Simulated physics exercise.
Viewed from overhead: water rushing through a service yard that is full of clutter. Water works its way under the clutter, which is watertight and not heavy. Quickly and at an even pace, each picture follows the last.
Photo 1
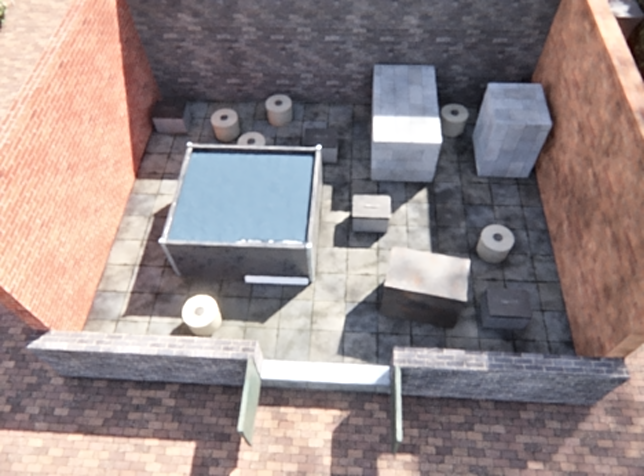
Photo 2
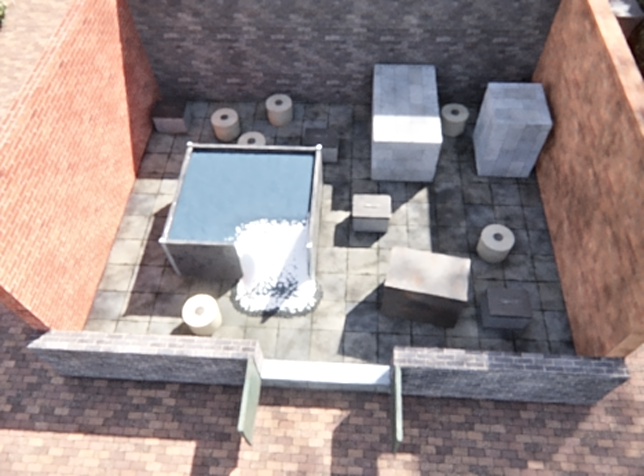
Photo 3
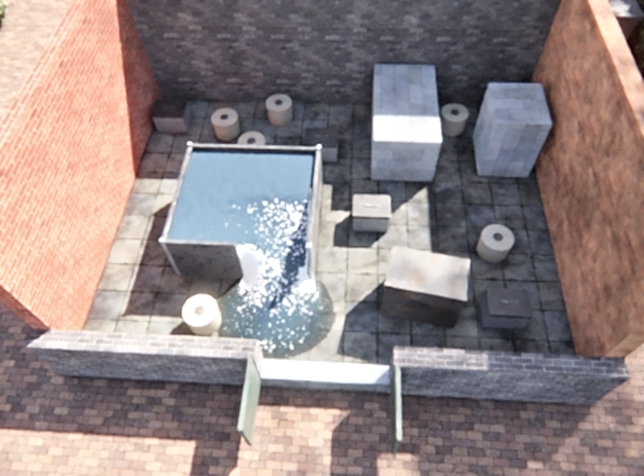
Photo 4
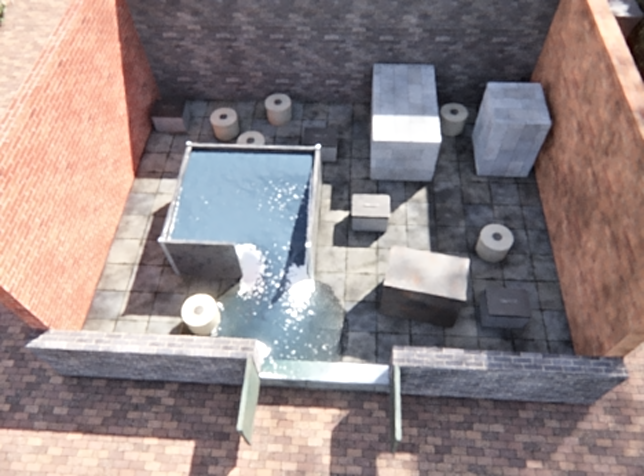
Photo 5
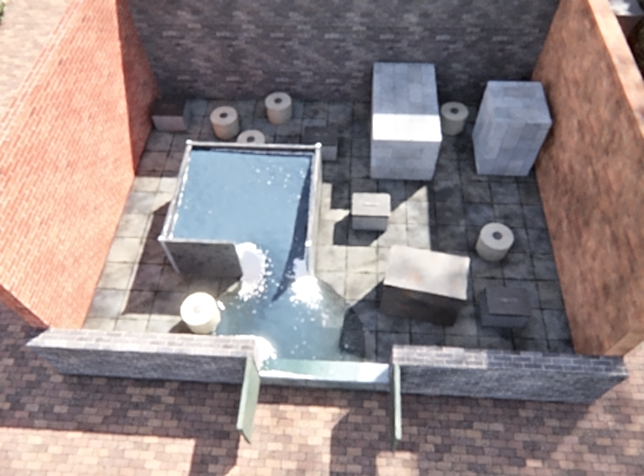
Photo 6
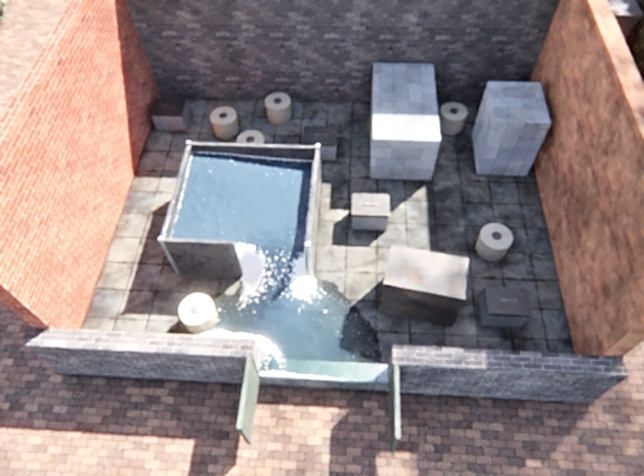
Water bursts from a walled tank and spreads across the yard toward the gateway.
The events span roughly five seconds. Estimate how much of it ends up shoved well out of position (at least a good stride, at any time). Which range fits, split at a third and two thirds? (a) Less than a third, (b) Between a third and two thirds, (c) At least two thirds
Answer: A.
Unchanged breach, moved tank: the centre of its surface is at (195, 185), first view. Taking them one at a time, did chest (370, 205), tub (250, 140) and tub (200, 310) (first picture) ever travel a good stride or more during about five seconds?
The three, one by one: Short of that, short of that and past that mark.
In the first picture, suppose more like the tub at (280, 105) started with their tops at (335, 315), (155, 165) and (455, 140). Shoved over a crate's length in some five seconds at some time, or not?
Here's how it goes: Sent far off, sent far off, and lastly never gets far.
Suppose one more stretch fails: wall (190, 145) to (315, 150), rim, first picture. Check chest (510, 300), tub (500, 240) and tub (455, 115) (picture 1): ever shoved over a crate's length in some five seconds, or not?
Object by object: Short of it, short of it, short of it.
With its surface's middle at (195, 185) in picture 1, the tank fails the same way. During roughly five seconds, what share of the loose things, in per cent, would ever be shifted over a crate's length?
Estimate: Near 20 per cent of them.
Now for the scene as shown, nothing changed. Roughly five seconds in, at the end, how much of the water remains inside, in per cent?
It comes out at 52 parts in a hundred.
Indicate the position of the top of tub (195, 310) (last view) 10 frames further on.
I'd expect it around (179, 278).
A moment on, 0 of 10 are well off their spots; 0 afloat.
Next, 1 of 10 are well off their spots; 0 afloat.
Later, 1 of 10 are well off their spots; 0 afloat.
In the end, 1 of 10 are well off their spots, and 1 have been at some point; 1 afloat.
